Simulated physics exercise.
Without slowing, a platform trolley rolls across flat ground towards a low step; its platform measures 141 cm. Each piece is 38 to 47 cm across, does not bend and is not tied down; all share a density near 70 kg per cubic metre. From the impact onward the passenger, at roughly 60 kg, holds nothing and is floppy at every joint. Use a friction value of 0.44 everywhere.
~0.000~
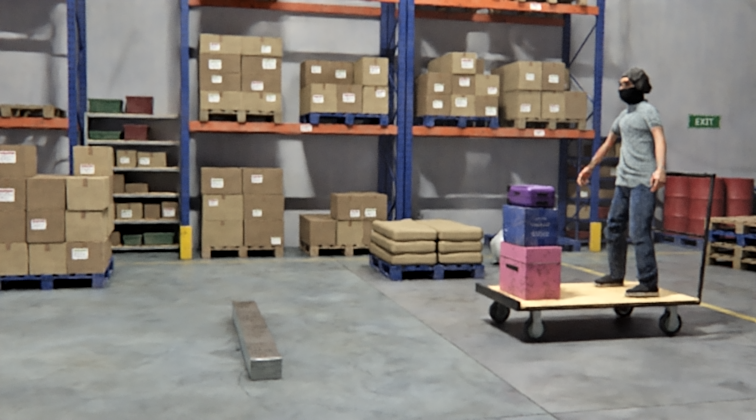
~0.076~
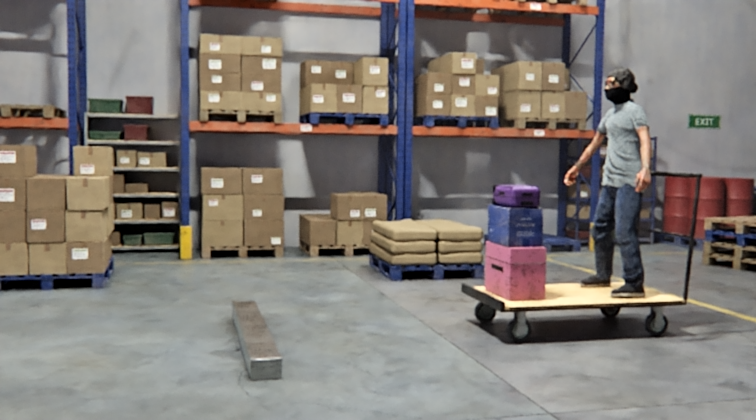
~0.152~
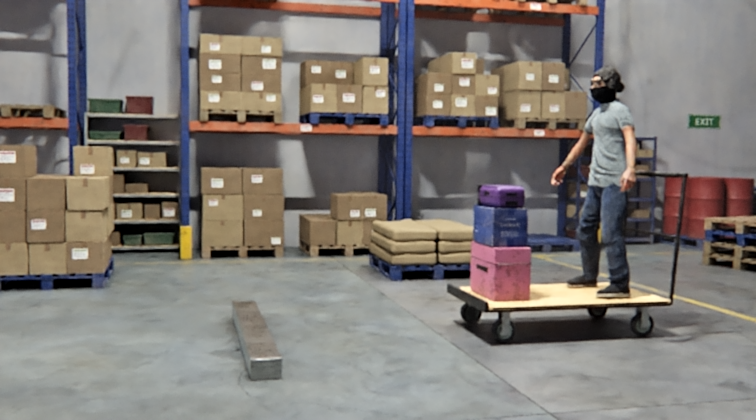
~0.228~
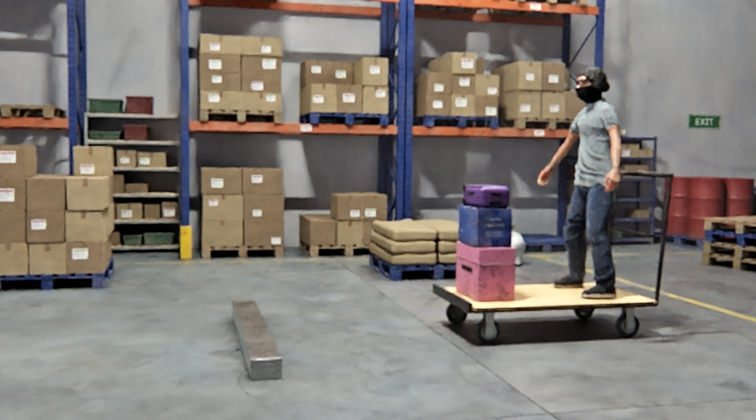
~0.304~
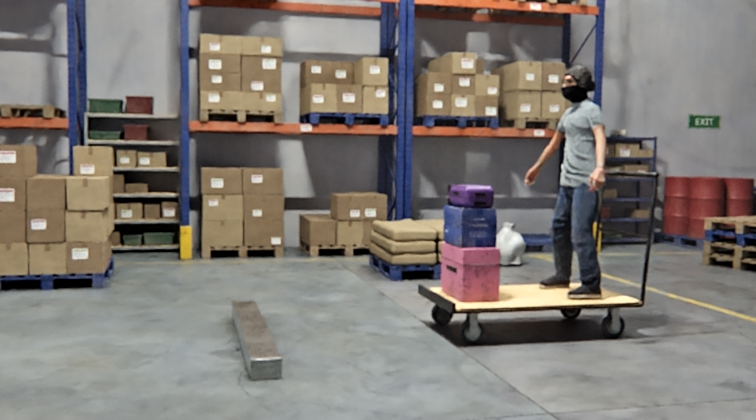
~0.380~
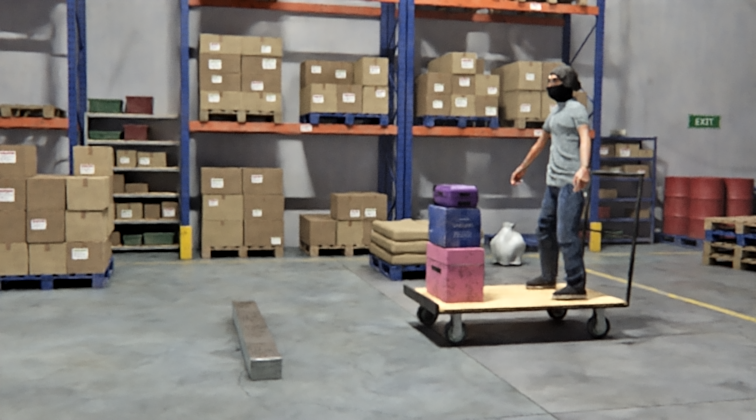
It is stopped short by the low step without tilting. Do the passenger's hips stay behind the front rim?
Yes, they remain over the deck.
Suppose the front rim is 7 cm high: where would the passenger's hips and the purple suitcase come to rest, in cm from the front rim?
The hips would stop 90 cm behind the front rim, while the purple item ends 70 cm past it.
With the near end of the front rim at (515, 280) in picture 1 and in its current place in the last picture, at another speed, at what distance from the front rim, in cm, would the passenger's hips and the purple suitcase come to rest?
Rest points: Hips at 20 cm past, purple at 130 cm past.
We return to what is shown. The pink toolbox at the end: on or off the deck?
End result - pink: Stays.
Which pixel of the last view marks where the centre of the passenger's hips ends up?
About (341, 242).
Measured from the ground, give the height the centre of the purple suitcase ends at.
Height: Roughly 10 centimetres.
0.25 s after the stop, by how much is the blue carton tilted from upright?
About 20° from upright.
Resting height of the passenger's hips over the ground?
Around 70 centimetres up.
After 1.14 s the deck stops.
After 1.39 s the passenger's hips are 77 cm behind the rim, near (365, 210) in the last picture's view.
After 1.69 s the passenger's hips are 66 cm behind the rim, near (349, 245) in the last picture's view.
After 2.14 s the passenger's hips are 60 cm behind the rim, near (341, 242) in the last picture's view.
When all is still (2.5 s), past the rim, purple suitcase and blue carton; behind it, pink toolbox and the passenger's hips.
